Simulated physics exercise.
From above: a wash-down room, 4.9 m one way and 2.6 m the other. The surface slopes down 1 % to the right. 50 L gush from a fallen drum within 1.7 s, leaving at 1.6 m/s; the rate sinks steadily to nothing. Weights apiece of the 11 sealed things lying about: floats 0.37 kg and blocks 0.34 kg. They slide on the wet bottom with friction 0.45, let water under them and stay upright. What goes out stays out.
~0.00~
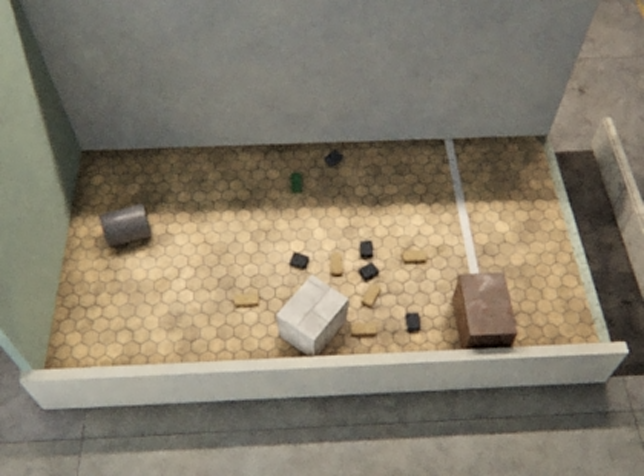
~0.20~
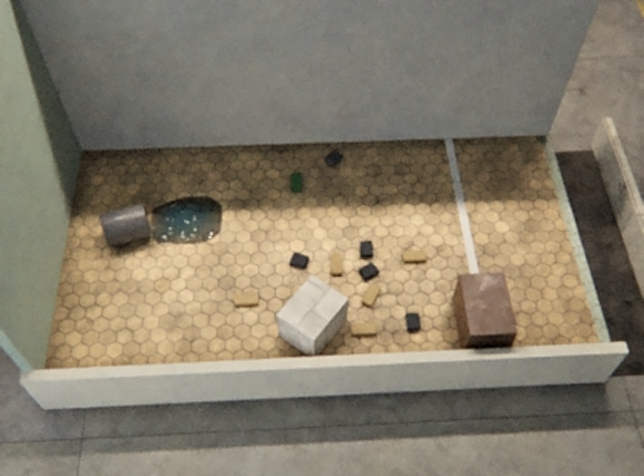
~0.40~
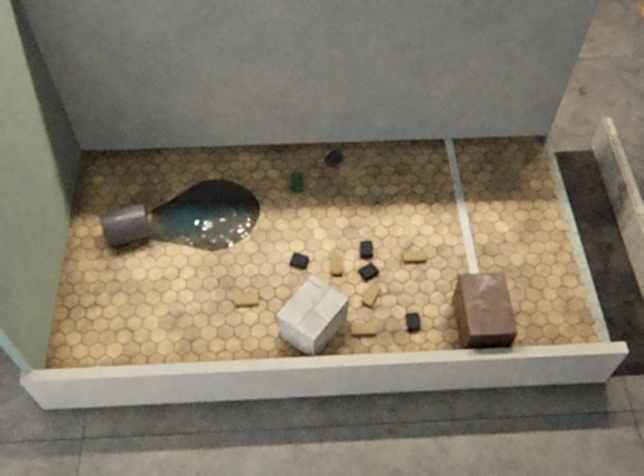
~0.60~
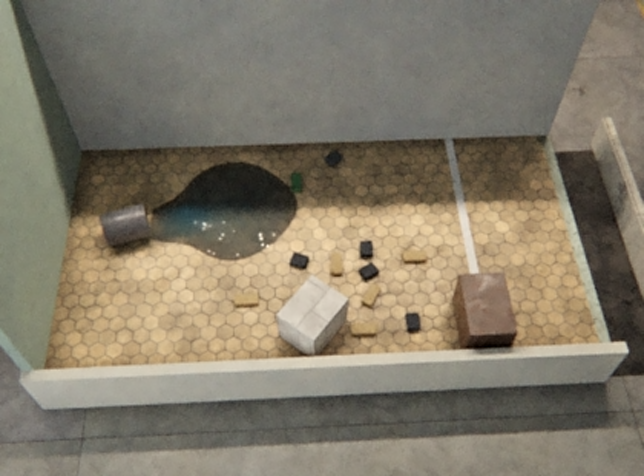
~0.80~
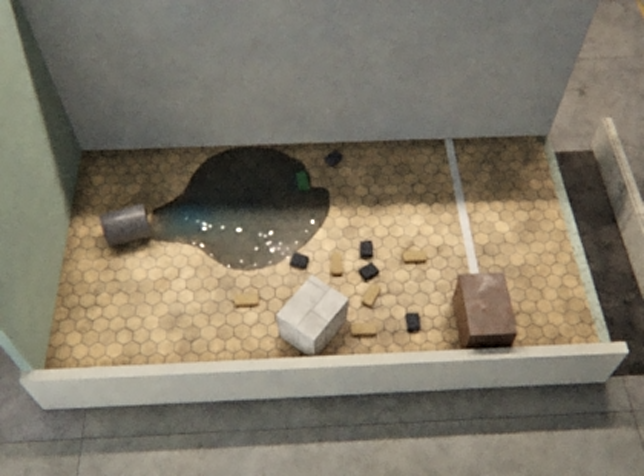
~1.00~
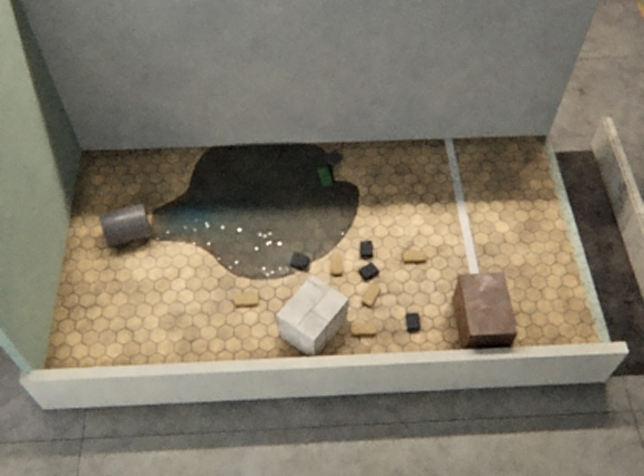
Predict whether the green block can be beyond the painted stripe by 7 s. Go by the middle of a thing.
Green block crosses.
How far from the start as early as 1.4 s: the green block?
About 80 cm.
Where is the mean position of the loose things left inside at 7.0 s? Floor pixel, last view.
Around (367, 289).
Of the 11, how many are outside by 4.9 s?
2 of them.
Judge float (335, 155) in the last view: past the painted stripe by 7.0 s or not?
It is past.
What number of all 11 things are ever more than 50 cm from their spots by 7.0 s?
I count 2.
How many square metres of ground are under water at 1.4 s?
Some 3.0 m2.
After 1.4 s the green block is near (368, 166), 0.8 m from its start, aground; 0 of 11 are over the mark; 0 afloat.
After 3.1 s the green block is near (513, 163), 2.3 m from its start, afloat; 2 of 11 are over the mark; 1 afloat.
After 4.9 s the green block has gone out; 2 of 11 are over the mark; 0 afloat.
After 7.0 s the green block has gone out; 2 of 11 are over the mark; 0 afloat.
